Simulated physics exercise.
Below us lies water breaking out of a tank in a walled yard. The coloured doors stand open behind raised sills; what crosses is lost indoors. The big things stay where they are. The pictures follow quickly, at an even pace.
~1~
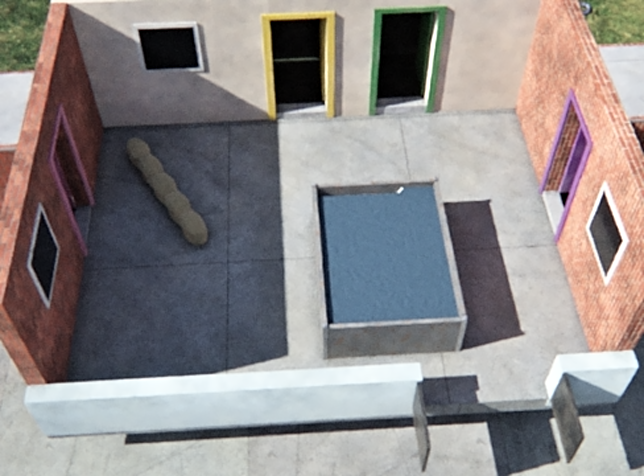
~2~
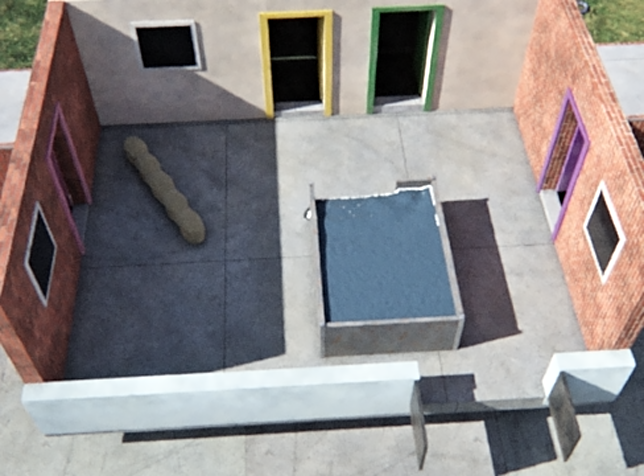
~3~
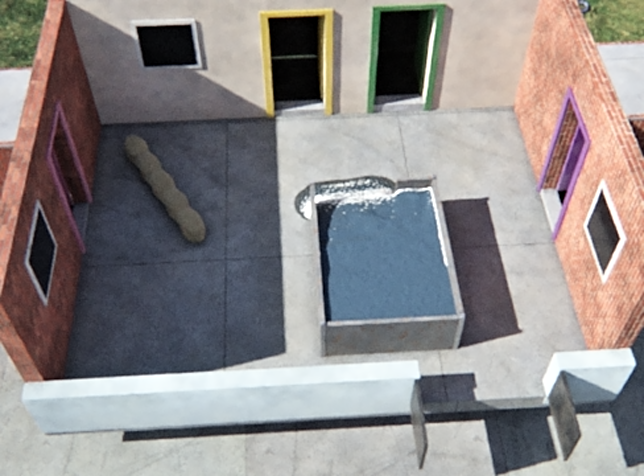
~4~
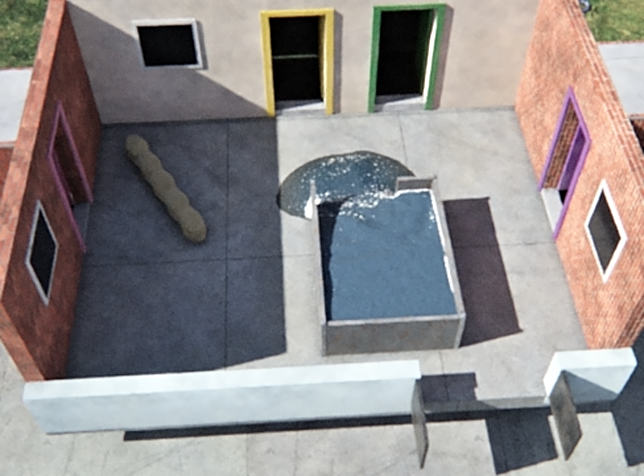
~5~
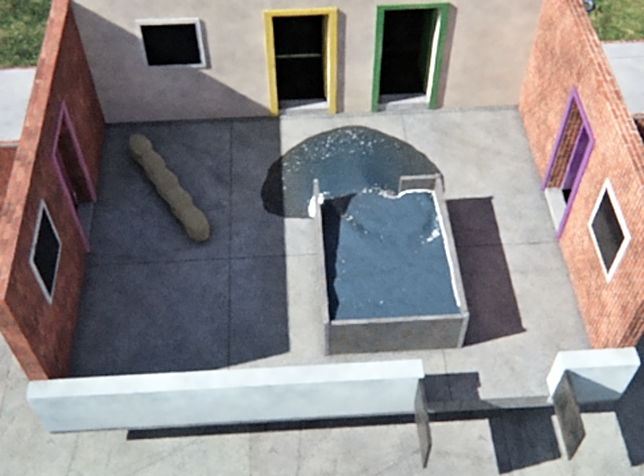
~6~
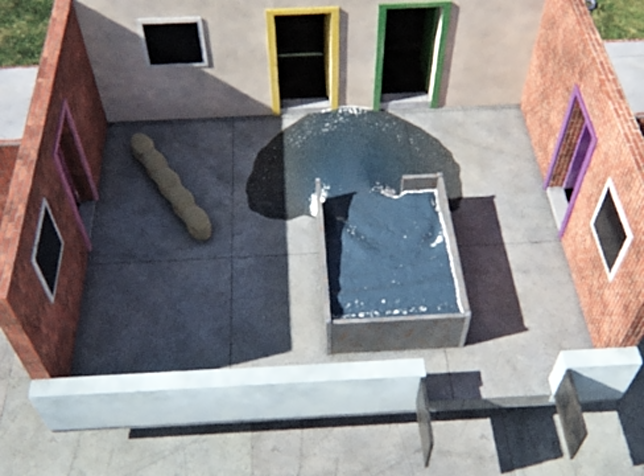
Water poured out through a gap in the far side of a tank in a walled yard, then spread across the paving in a widening dark fan toward the yellow and green doorways.
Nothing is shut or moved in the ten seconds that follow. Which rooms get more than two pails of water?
One by one: The yellow door floods; the pink door holds within the limit; the purple door holds within the limit; the green door floods.
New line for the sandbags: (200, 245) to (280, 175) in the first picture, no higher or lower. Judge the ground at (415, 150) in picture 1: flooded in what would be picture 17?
There: Under water.
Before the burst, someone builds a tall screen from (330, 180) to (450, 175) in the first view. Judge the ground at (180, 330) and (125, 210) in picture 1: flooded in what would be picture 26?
As listed: Not flooded, awash.
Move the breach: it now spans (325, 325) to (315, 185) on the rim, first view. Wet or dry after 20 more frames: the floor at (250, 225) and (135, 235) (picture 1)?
One after the other: Covered, wet.
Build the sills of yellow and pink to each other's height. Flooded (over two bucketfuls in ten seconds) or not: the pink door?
One by one: Pink door holds.
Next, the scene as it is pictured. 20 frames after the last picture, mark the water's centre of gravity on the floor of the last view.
At about (342, 195).
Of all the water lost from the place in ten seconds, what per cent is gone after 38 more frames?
I make it 65 per cent.
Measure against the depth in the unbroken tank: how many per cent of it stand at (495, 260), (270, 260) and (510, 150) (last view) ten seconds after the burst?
About 6, 6 and 10 per cent.
A moment on, water covers 25 % of the floor; the yellow door over two buckets in, the pink door not reached, the purple door not reached, the green door under two buckets in.
Next, water covers 30 % of the floor; the yellow door far over two buckets in, the pink door not reached, the purple door not reached, the green door over two buckets in.
Then, water covers 45 % of the floor; the yellow door far over two buckets in, the pink door wet at the sill, nothing in, the purple door wet at the sill, nothing in, the green door far over two buckets in.
Later, water covers 90 % of the floor; the yellow door far over two buckets in, the pink door wet at the sill, nothing in, the purple door wet at the sill, nothing in, the green door far over two buckets in.
In the end, water covers 95 % of the floor; the yellow door far over two buckets in, the pink door wet at the sill, nothing in, the purple door wet at the sill, nothing in, the green door far over two buckets in.
